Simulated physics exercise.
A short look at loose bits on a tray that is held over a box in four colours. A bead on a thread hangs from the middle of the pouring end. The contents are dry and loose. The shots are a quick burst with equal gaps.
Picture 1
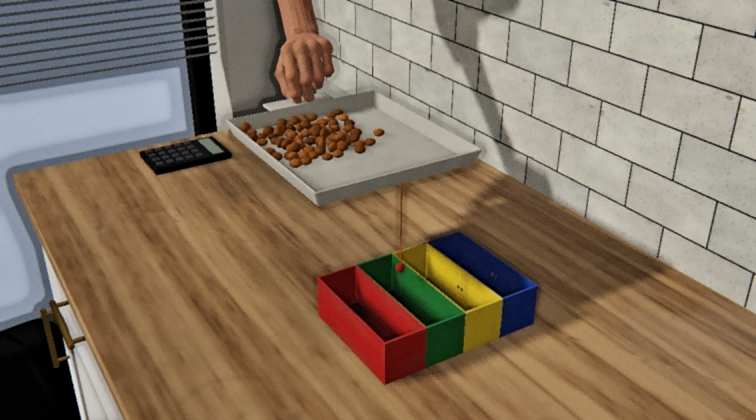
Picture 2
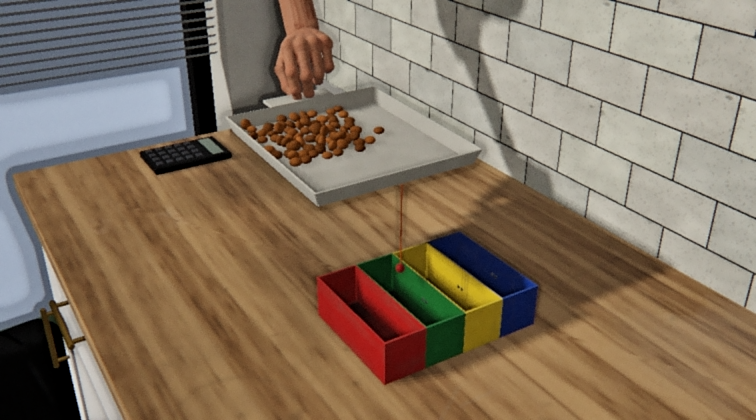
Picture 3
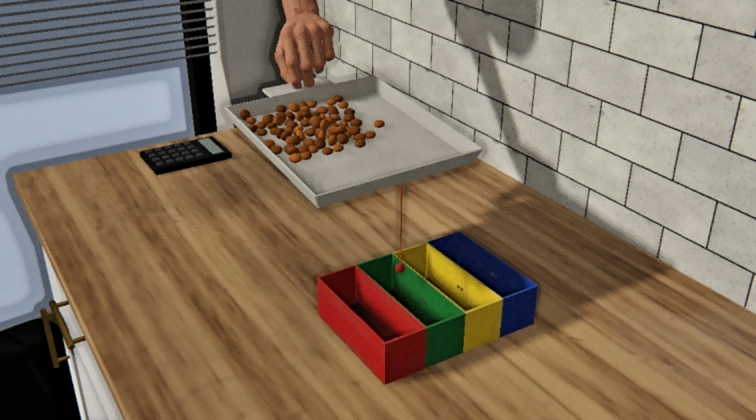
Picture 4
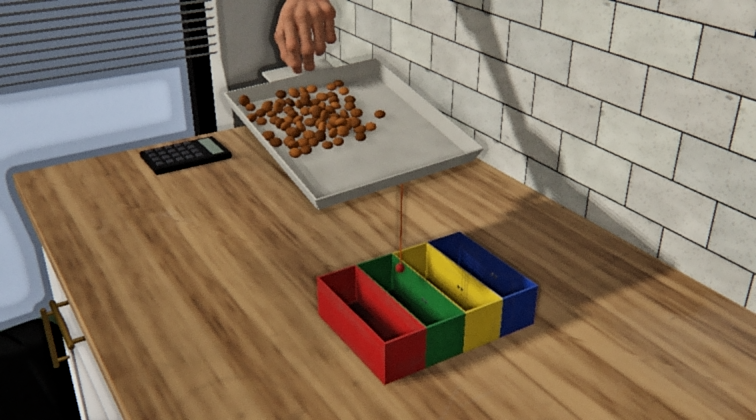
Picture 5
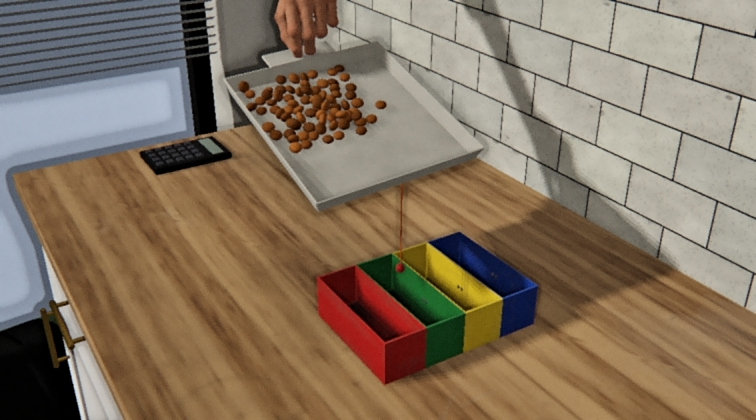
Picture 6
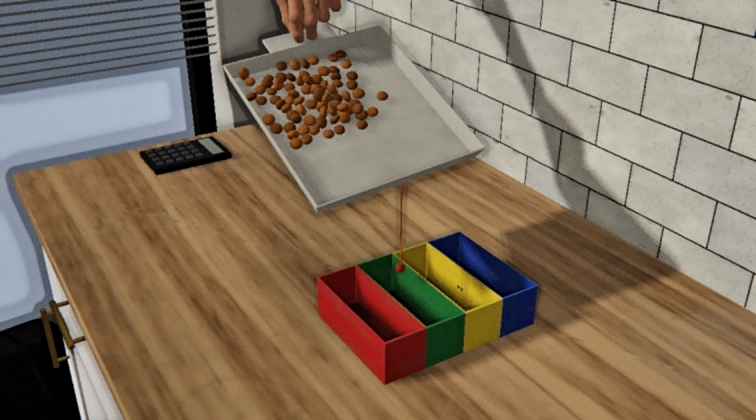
A hand steadily raises the back of a gray tray of loose brown bits above a box with red, green, yellow and blue cells, tilting it toward its front edge, which dips slightly at the left corner.
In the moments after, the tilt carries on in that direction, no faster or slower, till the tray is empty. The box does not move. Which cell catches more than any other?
It favours the red compartment.
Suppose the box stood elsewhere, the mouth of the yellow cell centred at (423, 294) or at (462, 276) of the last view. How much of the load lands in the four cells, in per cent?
In turn 80 and 30 in a hundred.
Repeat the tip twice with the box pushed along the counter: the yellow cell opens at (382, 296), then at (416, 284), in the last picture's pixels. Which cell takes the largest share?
At the first place the green cell, at the second the cell in red.
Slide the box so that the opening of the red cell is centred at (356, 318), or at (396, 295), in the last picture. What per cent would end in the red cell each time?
First some 50, then 10 per cent.
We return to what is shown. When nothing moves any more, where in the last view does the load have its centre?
Close to (361, 376).
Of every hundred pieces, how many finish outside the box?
Near 60 %.
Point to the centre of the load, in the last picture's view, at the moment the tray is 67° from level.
Around (347, 193).
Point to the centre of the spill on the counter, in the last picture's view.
At about (350, 413).
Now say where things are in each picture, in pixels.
The first picture shows corners of the pouring end near (318, 189) and (474, 148), level; middle of the load near (318, 137), bits of cat kibble; bead on its thread near (400, 268); red cell near (405, 352); green cell near (445, 336); yellow cell near (483, 322); blue cell near (518, 308).
The second picture shows corners of the pouring end near (318, 190) and (474, 148), level; middle of the load near (318, 135).
The third picture shows corners of the pouring end near (318, 192) and (475, 147), tipped barely, lowest at the left corner; middle of the load near (318, 127).
The fourth picture shows corners of the pouring end near (319, 195) and (476, 146), tipped a little, lowest at the left corner; middle of the load near (318, 117).
The fifth picture shows corners of the pouring end near (319, 198) and (477, 146), tipped clearly, lowest at the left corner; middle of the load near (318, 107).
The sixth picture shows corners of the pouring end near (319, 201) and (478, 145), tipped clearly, lowest at the left corner; middle of the load near (319, 97); red cell near (405, 352); green cell near (445, 336); yellow cell near (483, 322); blue cell near (518, 308).
Shortly afterwards, tray tipped steeply; the bulk on the tray; near a quarter falling or outside the box.
Next, tray tipped past a quarter turn; a little on the tray; near a quarter in the red cell; a little in the green cell; only a few in the yellow cell; near two thirds falling or outside the box.
Some moments later, tray tipped past a quarter turn; near a quarter in the red cell; a little in the green cell; only a few in the yellow cell; near two thirds falling or outside the box.
In the end, tray tipped past a quarter turn; near a quarter in the red cell; a little in the green cell; only a few in the yellow cell; none at all in the blue cell; near two thirds outside the box.
